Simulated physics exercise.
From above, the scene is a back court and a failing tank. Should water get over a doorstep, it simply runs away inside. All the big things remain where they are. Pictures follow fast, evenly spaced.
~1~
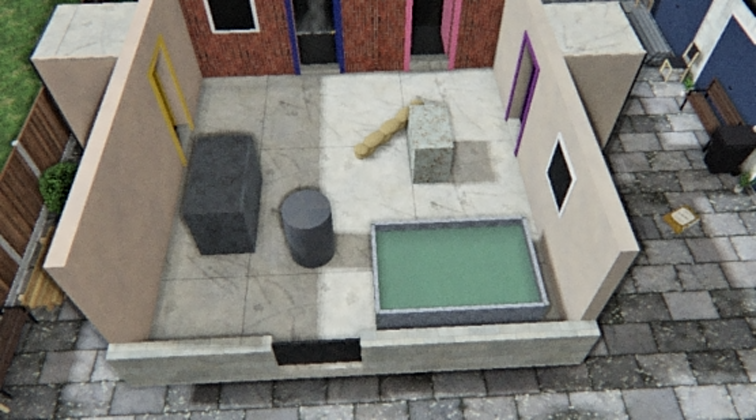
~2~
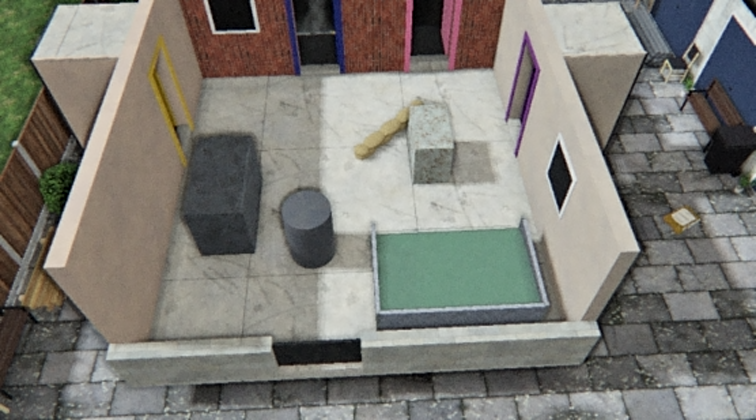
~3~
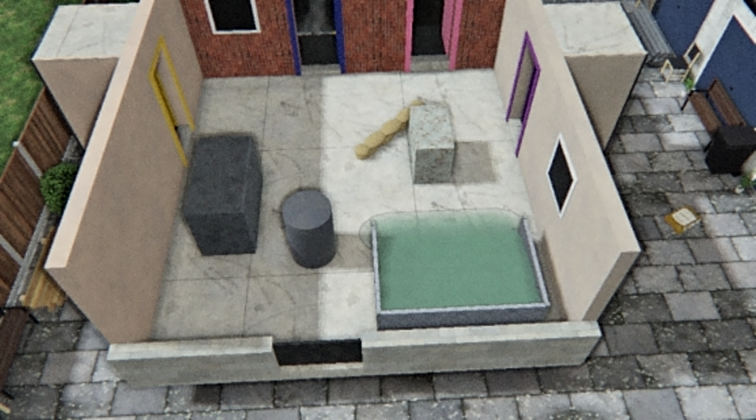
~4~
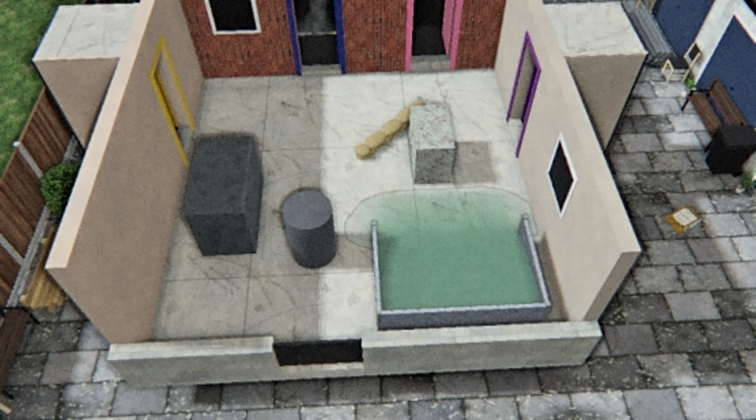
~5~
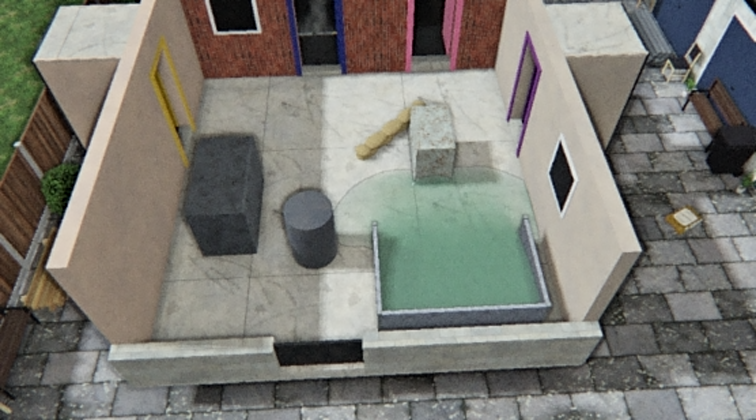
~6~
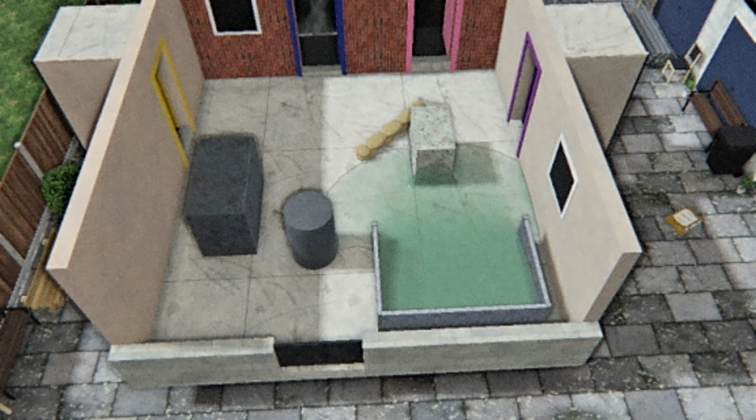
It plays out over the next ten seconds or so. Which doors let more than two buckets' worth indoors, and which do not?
The yellow door does not; the pink door does not; the blue door does not; the purple door lets more through.
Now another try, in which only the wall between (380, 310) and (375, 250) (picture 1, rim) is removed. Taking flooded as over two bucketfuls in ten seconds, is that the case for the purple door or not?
As I read it, the purple door remains below the limit.
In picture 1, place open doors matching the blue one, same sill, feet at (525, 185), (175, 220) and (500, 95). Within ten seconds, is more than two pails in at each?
Crosses the line; stays below the line; crosses the line.
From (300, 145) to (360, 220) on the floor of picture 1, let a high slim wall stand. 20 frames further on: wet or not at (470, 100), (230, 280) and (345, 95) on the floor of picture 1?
Taking the points in the order given, they are inundated, high and dry and inundated.
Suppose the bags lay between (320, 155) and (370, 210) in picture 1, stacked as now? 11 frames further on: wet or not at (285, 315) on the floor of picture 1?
At that place: Spared.
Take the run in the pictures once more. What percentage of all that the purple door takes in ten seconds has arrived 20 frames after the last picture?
That share would be near 90 %.
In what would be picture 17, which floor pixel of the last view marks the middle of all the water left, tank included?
I'd point to (434, 192).
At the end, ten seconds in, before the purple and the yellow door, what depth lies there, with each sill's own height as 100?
I'd say around 50 and 40 in a hundred.
A moment on, water covers 35 % of the floor; the yellow door not reached, the pink door not reached, the blue door not reached, the purple door wet at the sill, nothing in.
Next, water covers 45 % of the floor; the yellow door not reached, the pink door wet at the sill, nothing in, the blue door not reached, the purple door under two buckets in.
Then, water covers 65 % of the floor; the yellow door wet at the sill, nothing in, the pink door wet at the sill, nothing in, the blue door wet at the sill, nothing in, the purple door over two buckets in.
Later, water covers 75 % of the floor; the yellow door under two buckets in, the pink door wet at the sill, nothing in, the blue door under two buckets in, the purple door over two buckets in.
In the end, water covers 95 % of the floor; the yellow door under two buckets in, the pink door wet at the sill, nothing in, the blue door under two buckets in, the purple door over two buckets in.
